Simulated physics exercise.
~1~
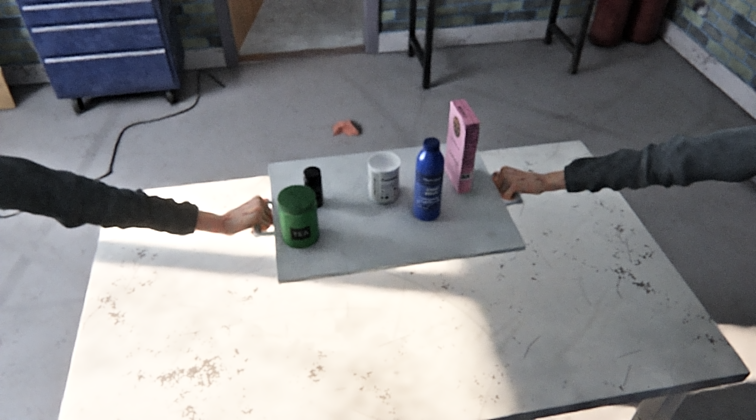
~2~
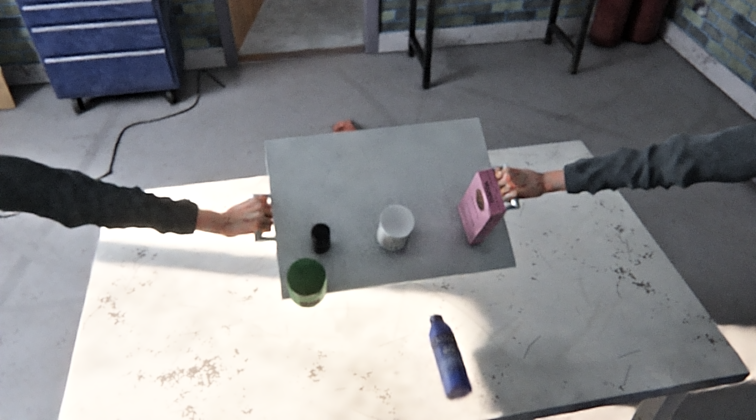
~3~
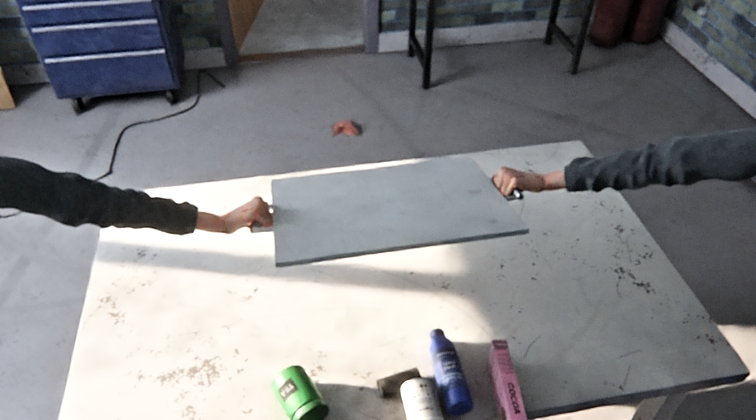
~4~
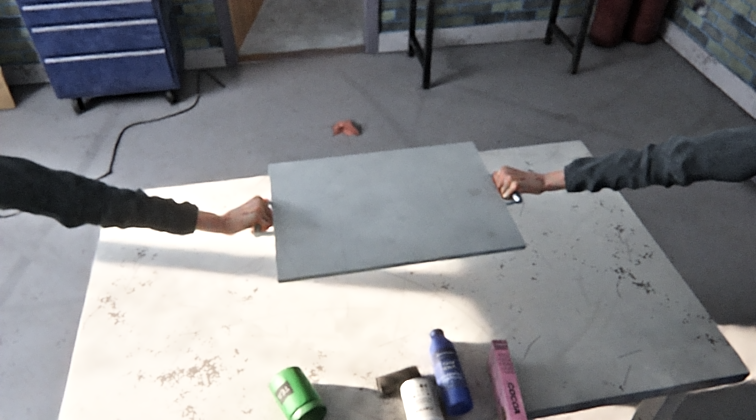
Two hands tilting a rimless grey tray toward the camera, blue bottle falling first, then the other four items landing on the table.
